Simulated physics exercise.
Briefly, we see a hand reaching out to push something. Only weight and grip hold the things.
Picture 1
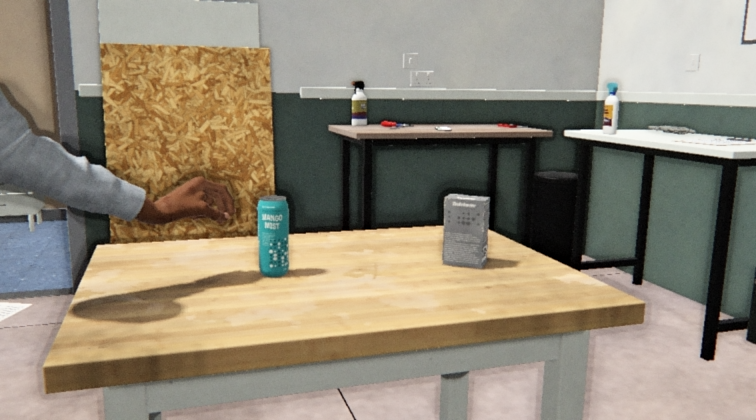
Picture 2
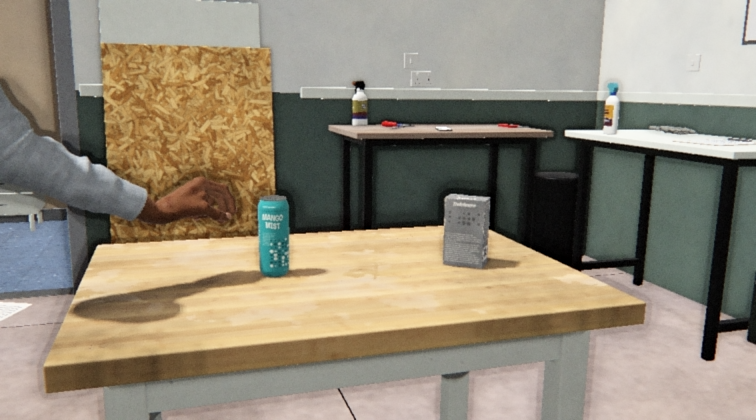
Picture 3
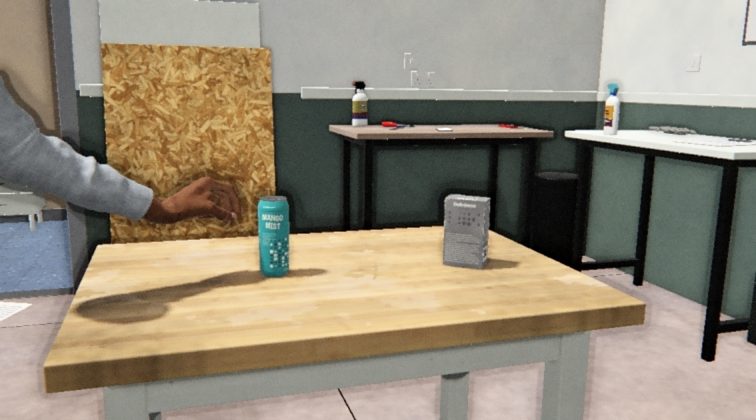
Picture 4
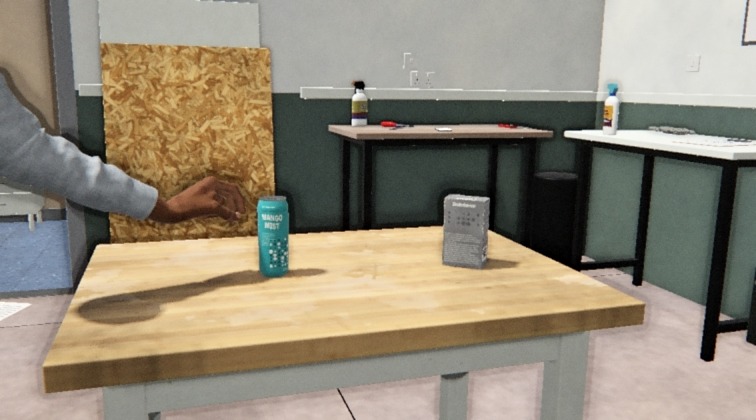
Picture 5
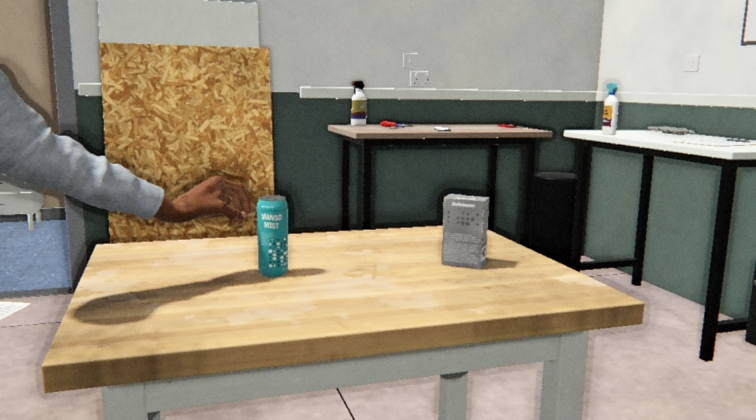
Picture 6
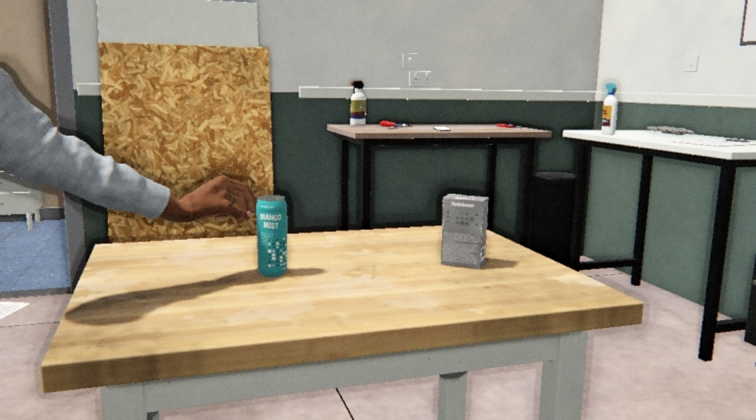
A hand reaches slowly toward a turquoise can on a wooden table beside a gray box.
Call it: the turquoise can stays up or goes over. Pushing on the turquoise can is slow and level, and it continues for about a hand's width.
Goes over.
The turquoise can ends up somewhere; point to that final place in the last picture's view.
Near (328, 256).
Then, 0.30 s past the last view, turquoise can rocked 14° from its first pose near (282, 233).
Then, 0.70 s past the last view, turquoise can rocked 59° from its first pose near (313, 240).
Then, 0.80 s past the last view, turquoise can on its side near (328, 255).
Then, 0.90 s past the last view, turquoise can resting near (330, 255).
Finally, down or leaning hard on the table, turquoise can. Final places as the last picture's camera would see them, turquoise can near (328, 256).
